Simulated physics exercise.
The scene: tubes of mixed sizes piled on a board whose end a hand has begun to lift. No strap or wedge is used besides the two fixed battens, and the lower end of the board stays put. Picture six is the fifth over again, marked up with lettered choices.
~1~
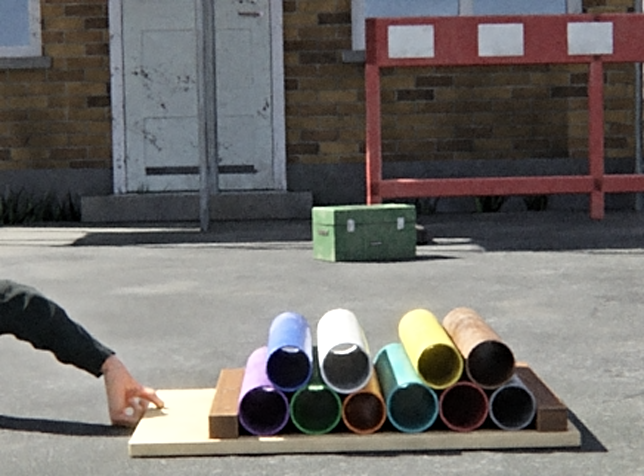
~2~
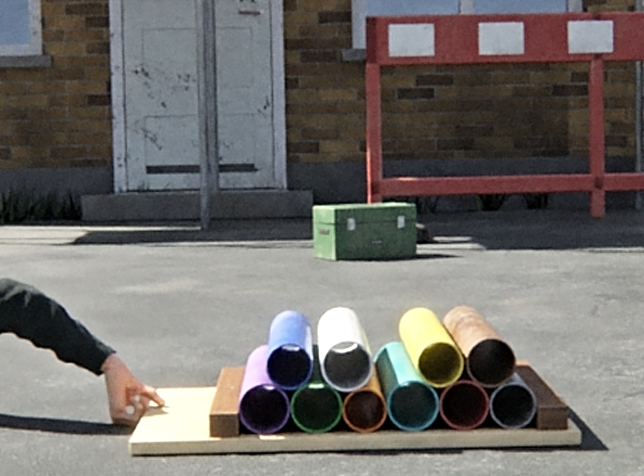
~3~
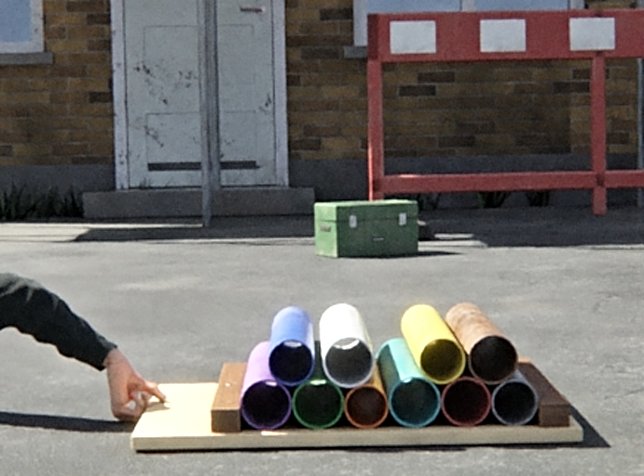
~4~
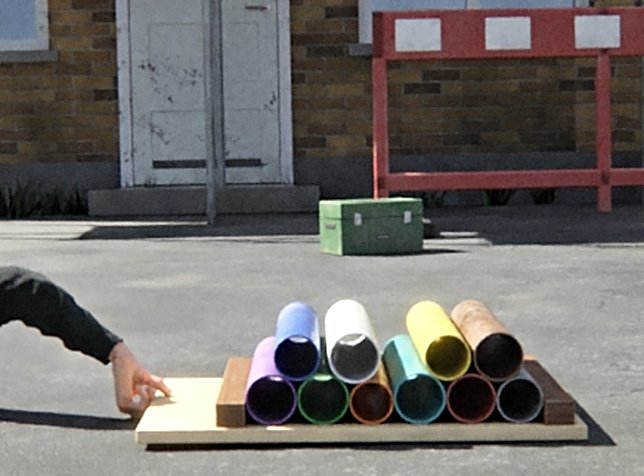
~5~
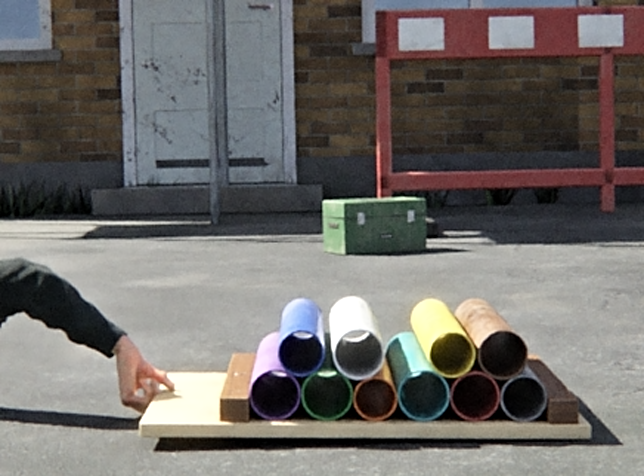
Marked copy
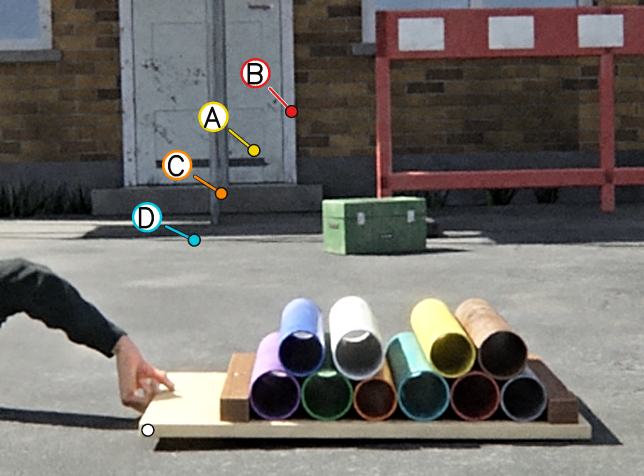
A hand holds the left end of a board of stacked coloured tubes, barely raising it.
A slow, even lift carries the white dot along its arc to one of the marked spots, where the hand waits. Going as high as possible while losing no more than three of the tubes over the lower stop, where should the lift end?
Lift it to D and no more.
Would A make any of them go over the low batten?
At A: Yes.
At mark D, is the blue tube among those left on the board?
Yes.
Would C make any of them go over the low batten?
At C: Yes.
On the marked copy, A at (254, 151); B at (292, 112); C at (221, 194); D at (194, 240); the white dot at (148, 430).
Following D. Soon after the start, board at 16°.
Later, board at 27°.
In the end, board at 27°, three over the low batten (yellow, white, brown).
As for the rest, A four over the low batten (yellow, white, blue, brown); B four over the low batten (yellow, white, blue, brown); C four over the low batten (yellow, white, blue, brown).
